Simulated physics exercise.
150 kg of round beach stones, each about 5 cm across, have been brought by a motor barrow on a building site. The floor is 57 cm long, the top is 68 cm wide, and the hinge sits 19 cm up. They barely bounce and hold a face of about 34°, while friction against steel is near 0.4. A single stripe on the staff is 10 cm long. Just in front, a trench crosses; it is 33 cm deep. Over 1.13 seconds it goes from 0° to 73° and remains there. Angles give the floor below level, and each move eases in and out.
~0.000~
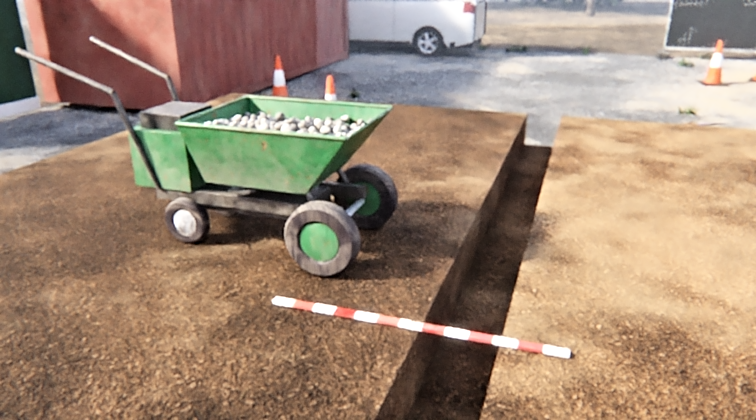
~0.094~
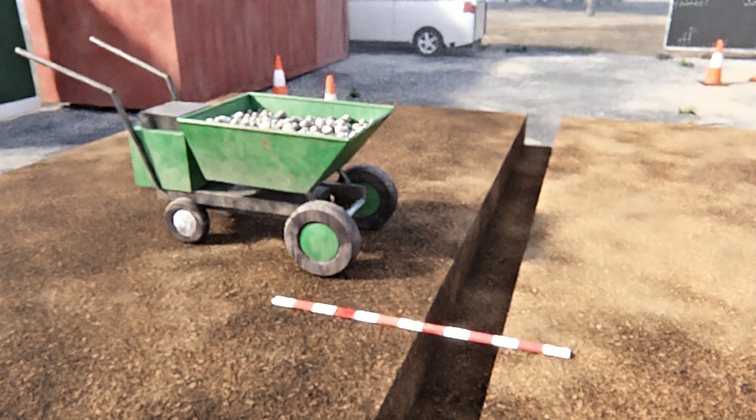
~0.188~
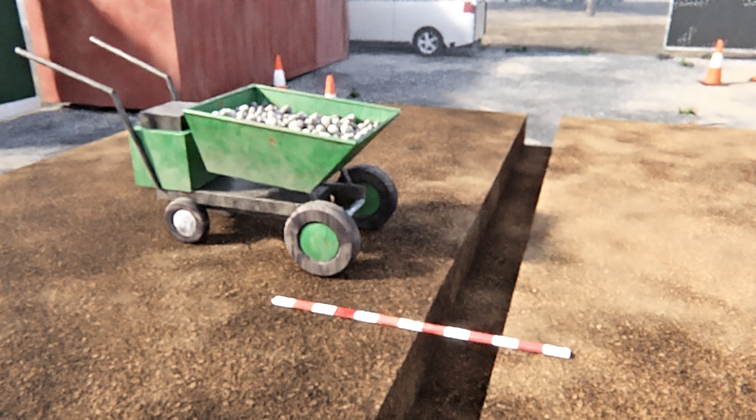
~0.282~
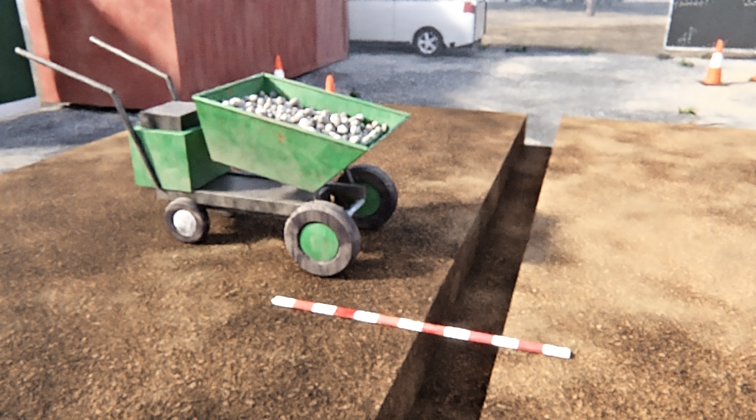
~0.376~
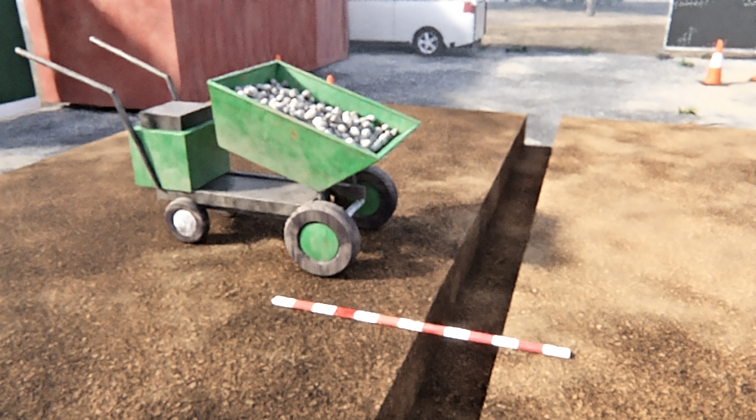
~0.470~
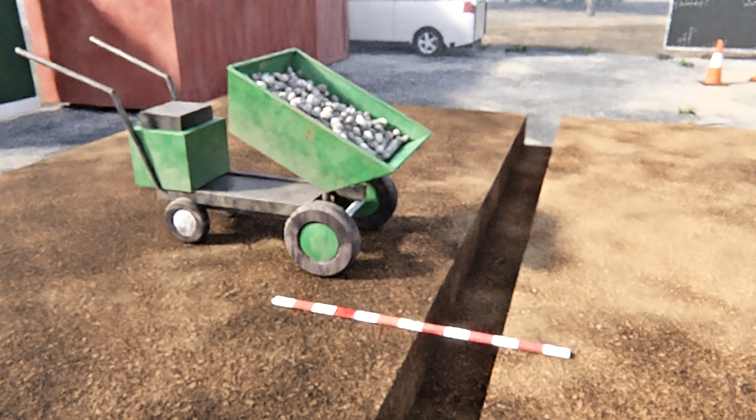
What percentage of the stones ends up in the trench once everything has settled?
About 88 per cent.
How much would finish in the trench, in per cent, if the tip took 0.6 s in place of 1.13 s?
In that case, around 70%.
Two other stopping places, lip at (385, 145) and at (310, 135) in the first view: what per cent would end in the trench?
From the first spot near 45, from the second near 85 per cent.
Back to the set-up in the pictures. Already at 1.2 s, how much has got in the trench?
By that moment, roughly 45 per cent of the load.
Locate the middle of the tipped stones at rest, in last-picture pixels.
The middle should be near (490, 309).
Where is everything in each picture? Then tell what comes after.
In the first frame, the skip is at 0°, its lip at (346, 139); the top of the load is at (281, 122).
In the second frame, lip at (349, 140), floor tilted 1°, highest stones at (272, 120); the stones move at 0.3 m/s on average.
In the third frame, the skip is at 5°, its lip at (356, 144); the top of the load is at (259, 111); the stones move at 0.5 m/s on average.
In the fourth frame, the skip is at 11°, its lip at (367, 150); the top of the load is at (261, 100); the stones move at 0.7 m/s on average.
In the fifth frame, lip at (380, 159), floor tilted 19°, highest stones at (269, 89); the stones move at 0.8 m/s on average.
In the sixth frame, lip at (394, 171), floor tilted 27°, highest stones at (283, 78); the stones move at 0.9 m/s on average.
After 0.9 s the floor is at 62°; 100 % in the skip; the foremost stones are at (437, 212).
After 1.2 s the floor is at 73°; 50 % in the skip, 47 % in the trench, 3 % past the trench; the foremost stones are at (541, 277).
After 1.6 s the floor is at 73°; 13 % in the skip, 74 % in the trench, 12 % past the trench; the foremost stones are at (647, 292).
After 3.5 s the floor is at 73°; 0 % in the skip, 88 % in the trench, 12 % past the trench; the foremost stones are at (745, 327).
